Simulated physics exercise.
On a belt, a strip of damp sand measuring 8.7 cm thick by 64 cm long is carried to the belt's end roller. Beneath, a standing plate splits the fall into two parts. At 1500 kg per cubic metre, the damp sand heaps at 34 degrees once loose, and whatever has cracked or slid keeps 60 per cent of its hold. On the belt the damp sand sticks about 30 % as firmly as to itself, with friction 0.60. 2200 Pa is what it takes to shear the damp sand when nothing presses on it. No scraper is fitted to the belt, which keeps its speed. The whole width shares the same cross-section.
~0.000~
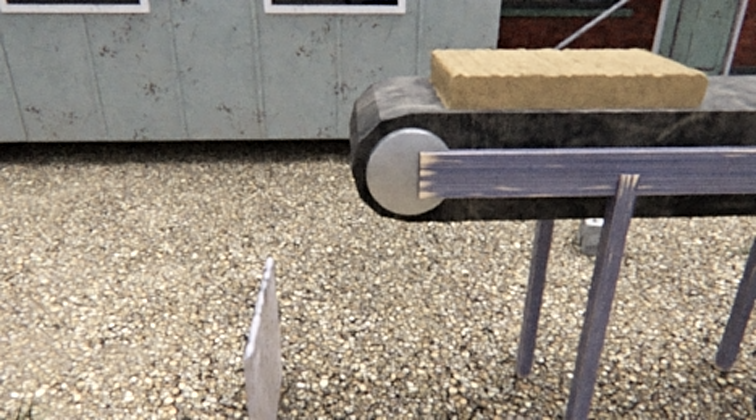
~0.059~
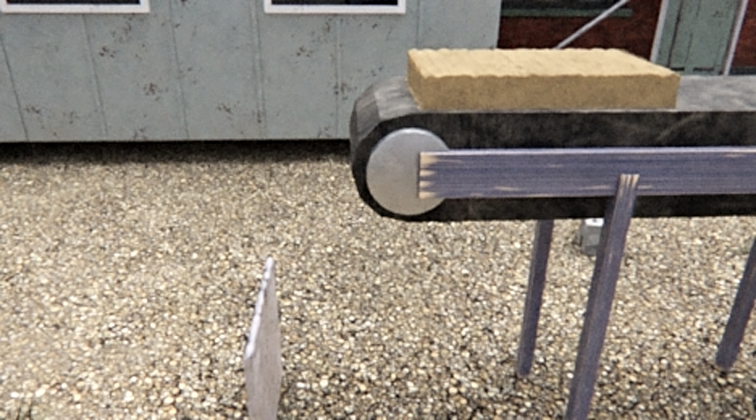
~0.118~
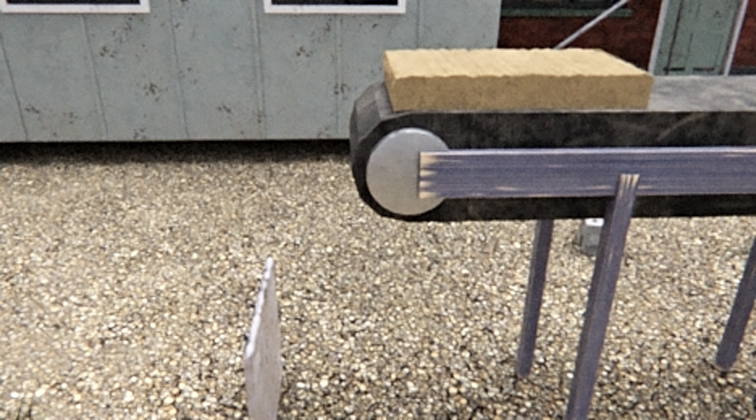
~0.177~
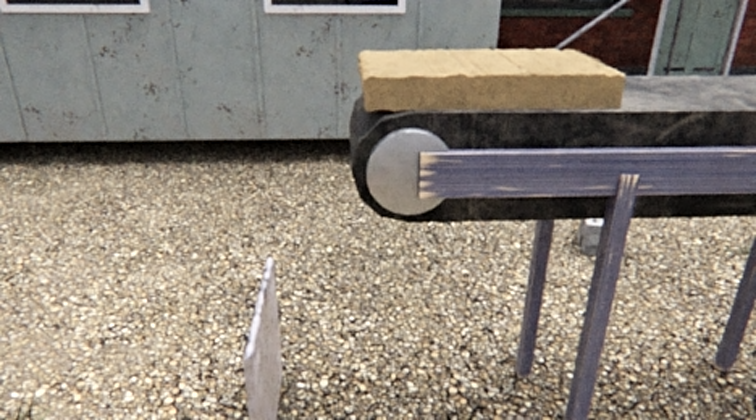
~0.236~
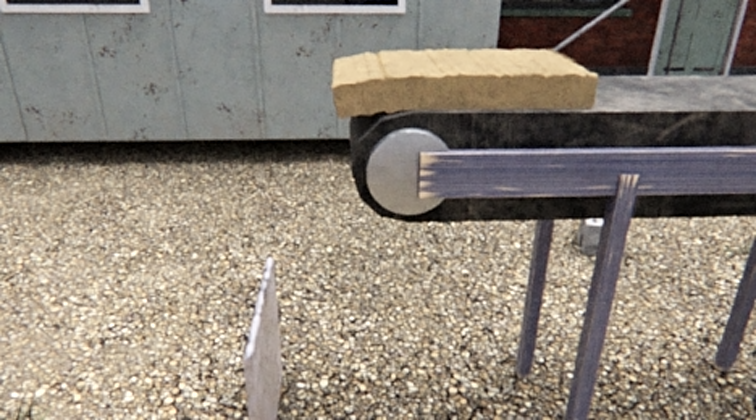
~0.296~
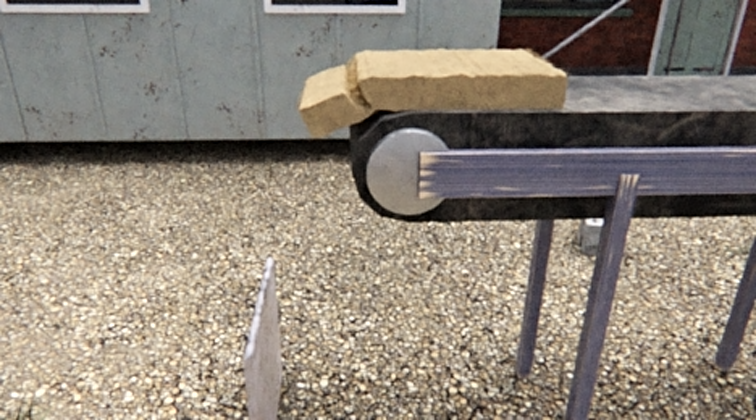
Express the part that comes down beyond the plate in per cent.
The part that comes down beyond the plate is near 100 %.
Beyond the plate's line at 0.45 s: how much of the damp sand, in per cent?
2 %.
After 0.45 s, 2 % is beyond the plate's line.
After 0.63 s, 39 % is beyond the plate's line.
After 0.81 s, 66 % is beyond the plate's line.
After 0.99 s, 100 % is beyond the plate's line.
After 2.16 s, at the end, 100 % is beyond the plate's line.
